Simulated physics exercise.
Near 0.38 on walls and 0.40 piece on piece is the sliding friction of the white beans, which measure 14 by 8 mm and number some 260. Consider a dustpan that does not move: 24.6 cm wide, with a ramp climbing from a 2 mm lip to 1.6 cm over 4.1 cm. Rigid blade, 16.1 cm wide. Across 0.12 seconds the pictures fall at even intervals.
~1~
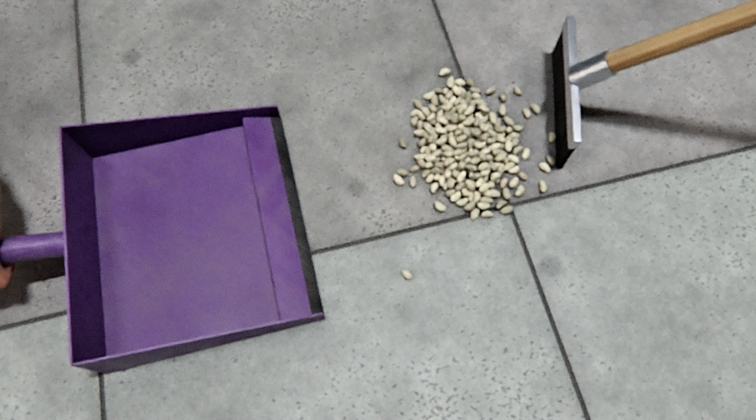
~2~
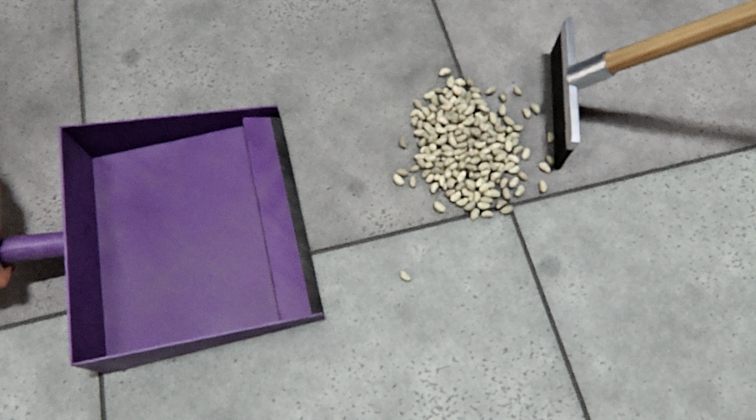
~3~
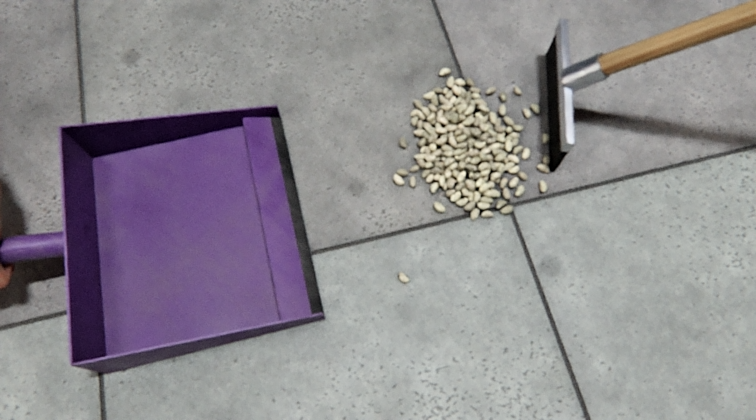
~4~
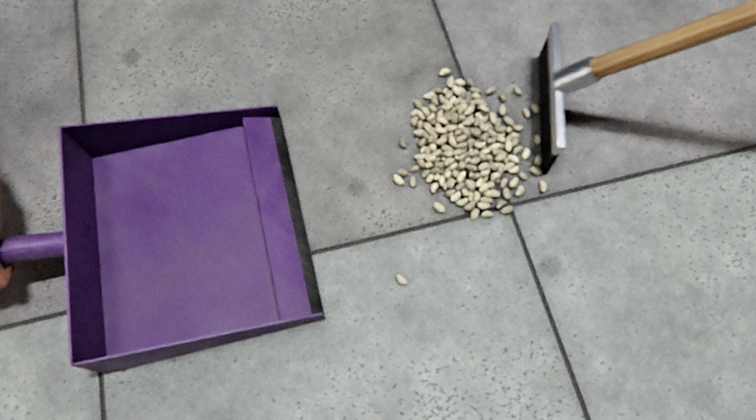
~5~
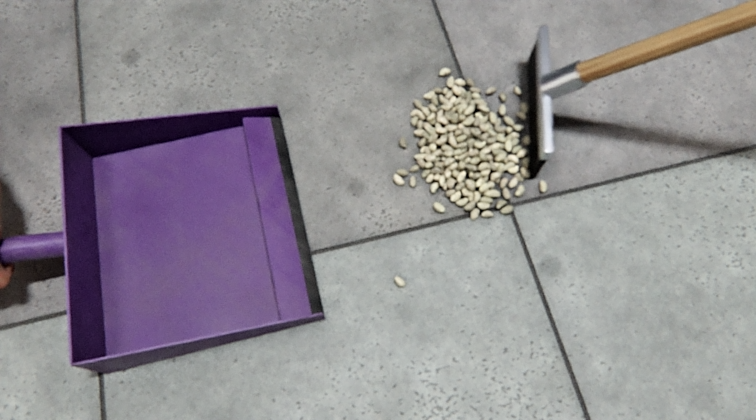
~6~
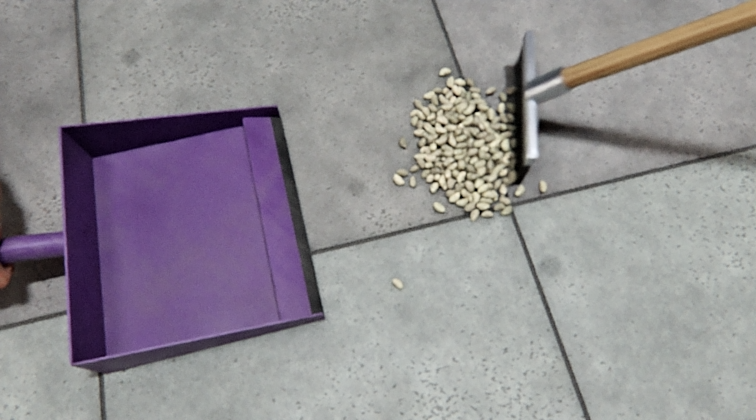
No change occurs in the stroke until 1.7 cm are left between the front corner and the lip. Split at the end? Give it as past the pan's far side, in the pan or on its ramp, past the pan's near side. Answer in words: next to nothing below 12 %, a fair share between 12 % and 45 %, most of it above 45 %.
Past the pan's far side - a fair share; in the pan or on its ramp - a fair share; past the pan's near side - next to nothing.
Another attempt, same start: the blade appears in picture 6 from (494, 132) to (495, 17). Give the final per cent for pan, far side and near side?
Per cent by place - pan 10, far side 40, near side 0.
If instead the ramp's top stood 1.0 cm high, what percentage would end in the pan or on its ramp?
Estimate with the new ramp: Some 20 in a hundred.
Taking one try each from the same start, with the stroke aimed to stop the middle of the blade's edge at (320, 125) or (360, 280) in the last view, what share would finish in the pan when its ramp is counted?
Close to 20 and 5 percent, in that order.
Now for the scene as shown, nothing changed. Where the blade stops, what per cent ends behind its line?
Estimate: Around 20 %.
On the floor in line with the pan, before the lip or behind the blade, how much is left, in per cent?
That works out near 60 percent.
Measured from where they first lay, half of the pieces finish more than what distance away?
It works out to some 18 cm.
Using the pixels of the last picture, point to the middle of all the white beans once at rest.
After settling, the middle sits near (308, 167).
Then, 0.16 s after the last picture, middle of the blade 15 cm from the lip; 0 % over the lip, far side 5 %, near side 0 %.
Then, 0.27 s after the last picture, middle of the blade 7 cm from the lip; 0 % over the lip, far side 15 %, near side 0 %.
Then, 0.51 s after the last picture, middle of the blade 4 cm from the lip; 20 % over the lip, far side 20 %, near side 0 %.
In the end, far side 20 %, pan 20 %, near side 5 %, in front of the lip or behind the blade 60 %.
